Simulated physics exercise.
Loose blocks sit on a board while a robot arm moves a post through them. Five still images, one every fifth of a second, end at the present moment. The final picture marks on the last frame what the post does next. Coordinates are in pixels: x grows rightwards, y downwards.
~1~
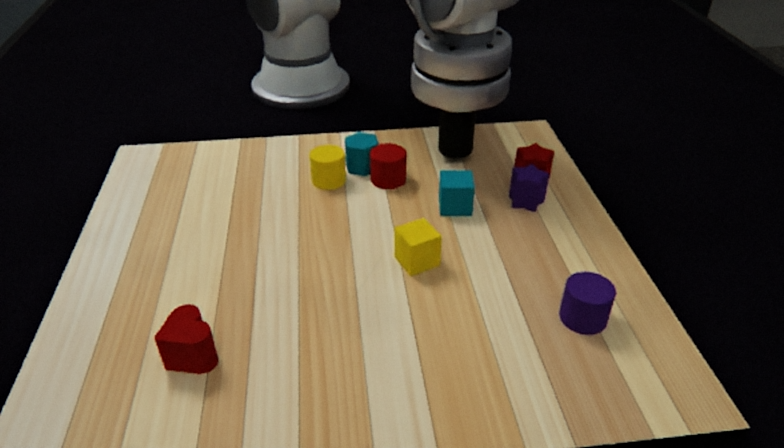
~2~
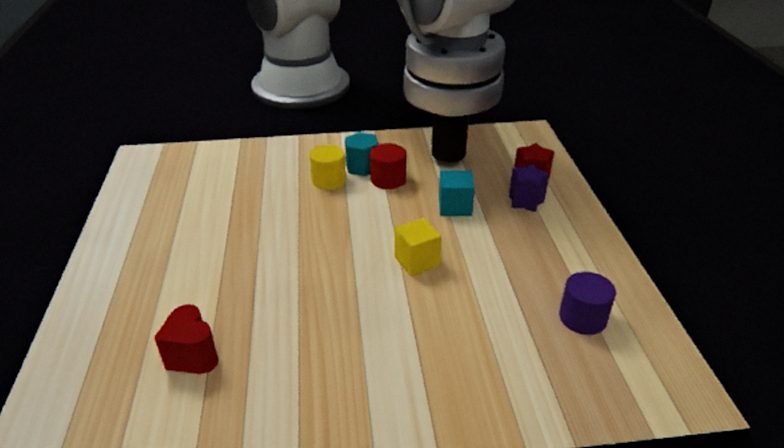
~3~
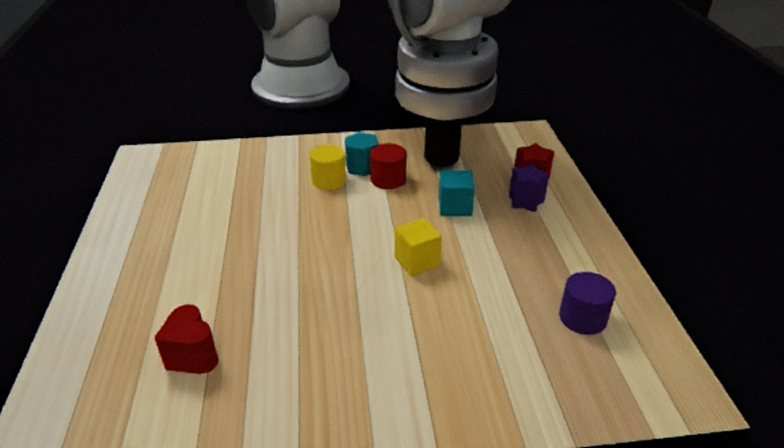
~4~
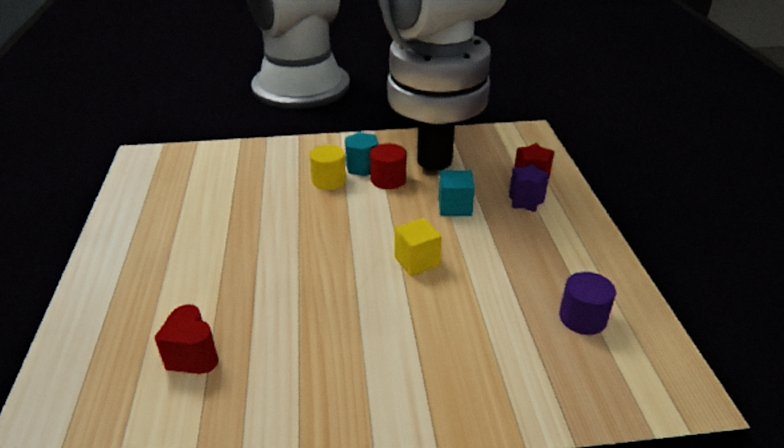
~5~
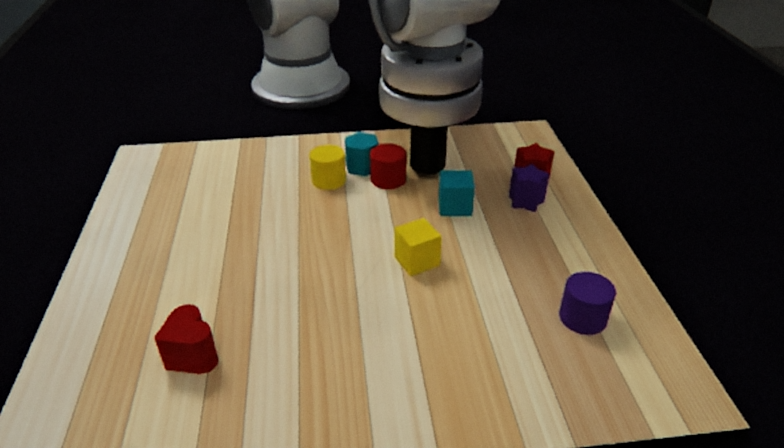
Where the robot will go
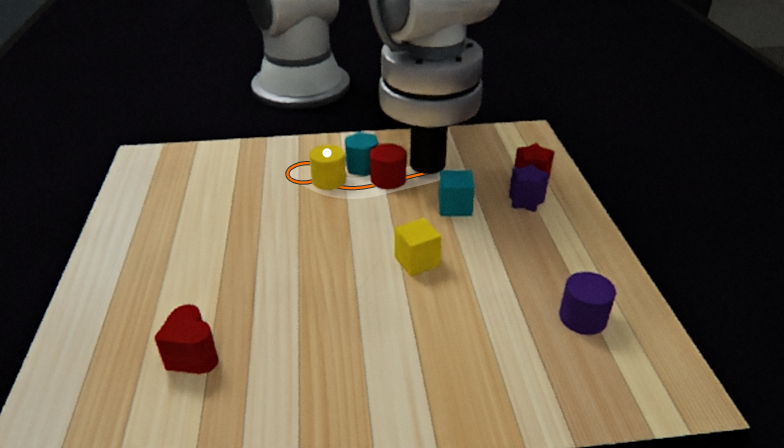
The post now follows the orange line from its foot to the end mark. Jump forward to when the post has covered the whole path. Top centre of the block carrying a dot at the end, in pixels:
I predict (267, 145).
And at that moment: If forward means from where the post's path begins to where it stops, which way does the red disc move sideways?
It's going to go left.
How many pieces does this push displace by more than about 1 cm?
I reckon the push displaces two of the blocks by more than 1 cm.
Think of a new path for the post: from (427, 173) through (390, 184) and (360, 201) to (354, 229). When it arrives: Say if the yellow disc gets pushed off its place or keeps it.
The push reaches it.
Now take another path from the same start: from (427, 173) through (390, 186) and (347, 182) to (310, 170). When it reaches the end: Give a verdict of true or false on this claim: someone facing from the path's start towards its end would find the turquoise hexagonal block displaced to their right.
Answer: True.
The drawn path runs from (427, 173) by way of (386, 183) and (341, 187) to (305, 173); the dot is on the yellow disc.
What follows on the original path. One third of the way, post (385, 175); yellow disc (317, 153); turquoise hexagonal block (358, 139); red disc (348, 161).
Two thirds of the way, post (340, 179); yellow disc (299, 152); turquoise hexagonal block (358, 139); red disc (305, 171).
At the end, post (305, 165); yellow disc (267, 145); turquoise hexagonal block (358, 139); red disc (297, 171); turquoise square piece not moved.
